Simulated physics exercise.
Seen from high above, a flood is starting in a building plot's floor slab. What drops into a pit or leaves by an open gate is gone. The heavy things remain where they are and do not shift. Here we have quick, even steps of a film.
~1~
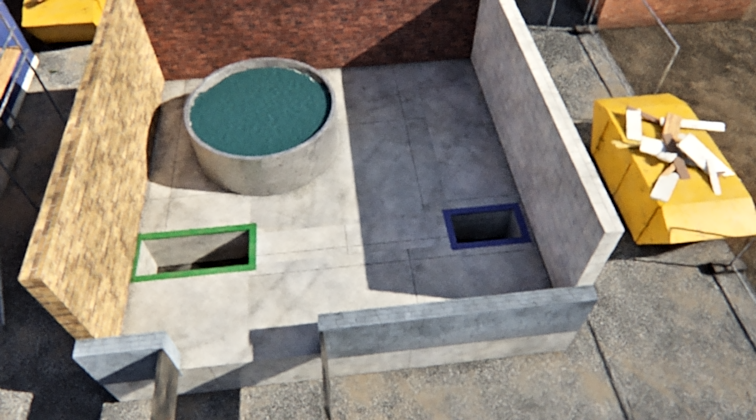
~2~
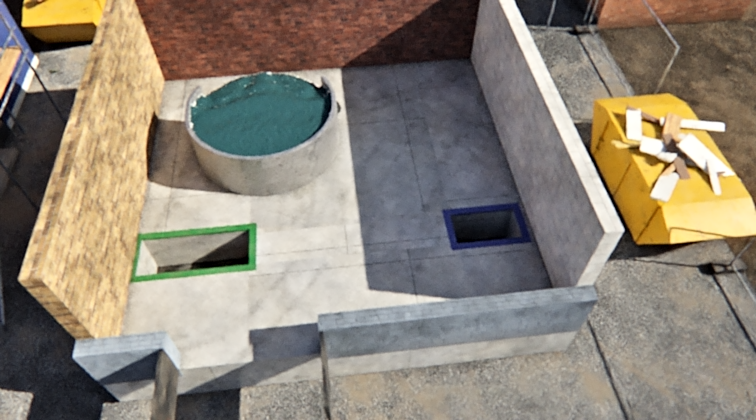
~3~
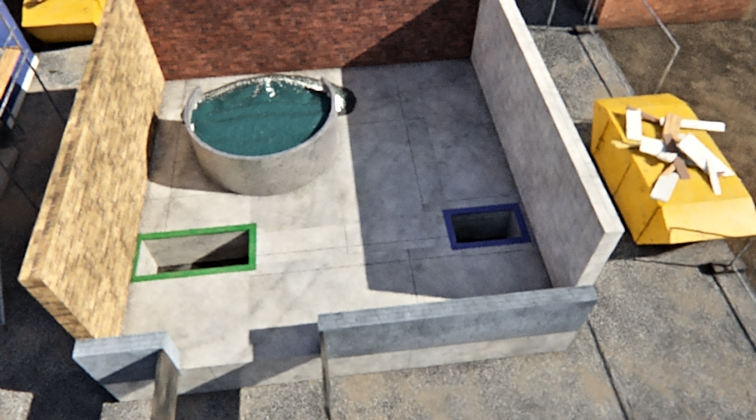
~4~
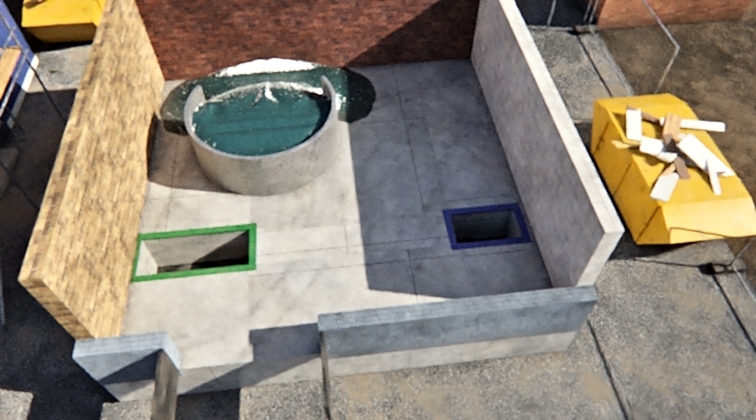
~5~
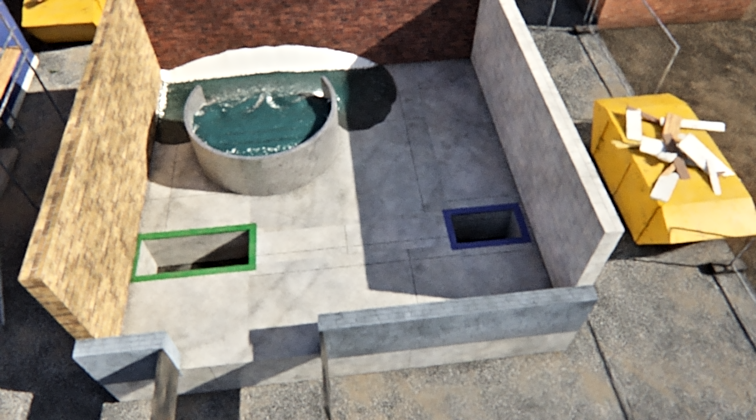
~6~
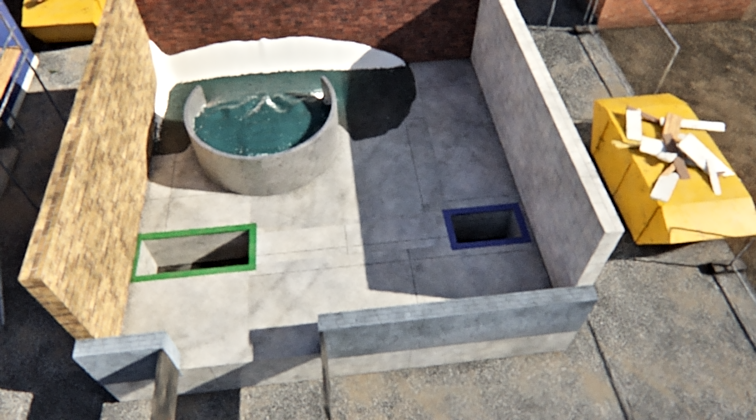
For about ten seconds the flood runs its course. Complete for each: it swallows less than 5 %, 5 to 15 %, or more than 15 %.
Completed: The gate swallows less than 5 %; the blue pit swallows more than 15 %; the green pit swallows more than 15 %.
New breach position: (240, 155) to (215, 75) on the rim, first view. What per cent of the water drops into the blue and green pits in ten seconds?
Shares: Blue at 6 percent, green at 60 percent.
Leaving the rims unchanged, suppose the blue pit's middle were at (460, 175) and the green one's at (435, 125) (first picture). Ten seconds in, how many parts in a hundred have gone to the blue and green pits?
Estimated shares - blue: 4 %; green: 40 %.
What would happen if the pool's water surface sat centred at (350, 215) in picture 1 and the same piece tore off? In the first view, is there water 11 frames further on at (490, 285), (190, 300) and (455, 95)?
Looking at all three, I'd call them bone dry, bone dry, swamped.
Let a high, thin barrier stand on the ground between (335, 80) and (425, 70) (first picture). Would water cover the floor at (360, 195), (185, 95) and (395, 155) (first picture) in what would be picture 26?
Point by point: First spared, next swamped, last swamped.
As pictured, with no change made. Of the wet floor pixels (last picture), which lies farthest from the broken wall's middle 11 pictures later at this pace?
The farthest wet spot is near (516, 184).
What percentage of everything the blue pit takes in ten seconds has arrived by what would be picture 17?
I'd put it at 0 percent.
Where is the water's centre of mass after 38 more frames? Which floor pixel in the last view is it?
Close to pixel (332, 136).
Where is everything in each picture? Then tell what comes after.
Still water in the pool at (262, 108), in the first picture.
Water pours out on the pool's far side and has run to a hidden place, in the second picture.
The front is at (351, 102), out from the gap on the pool's far side, in the third picture.
The front is at (371, 94), out from the gap on the pool's far side, in the fourth picture.
Water pours out on the pool's far side and has run to (390, 83), in the fifth picture.
The front is at (405, 64), out from the gap on the pool's far side, in the sixth picture.
A moment on, water covers 25 % of the floor; the gate 0 %, the blue pit 0 %, the green pit 0 %.
Next, water covers 45 % of the floor; the gate 0 %, the blue pit 0 %, the green pit 0 %.
Then, water covers 55 % of the floor; the gate 0 %, the blue pit 3 %, the green pit 11 %.
Later, water covers 80 % of the floor; the gate 0 %, the blue pit 13 %, the green pit 21 %.
In the end, water covers 100 % of the floor; the gate 2 %, the blue pit 22 %, the green pit 27 %.
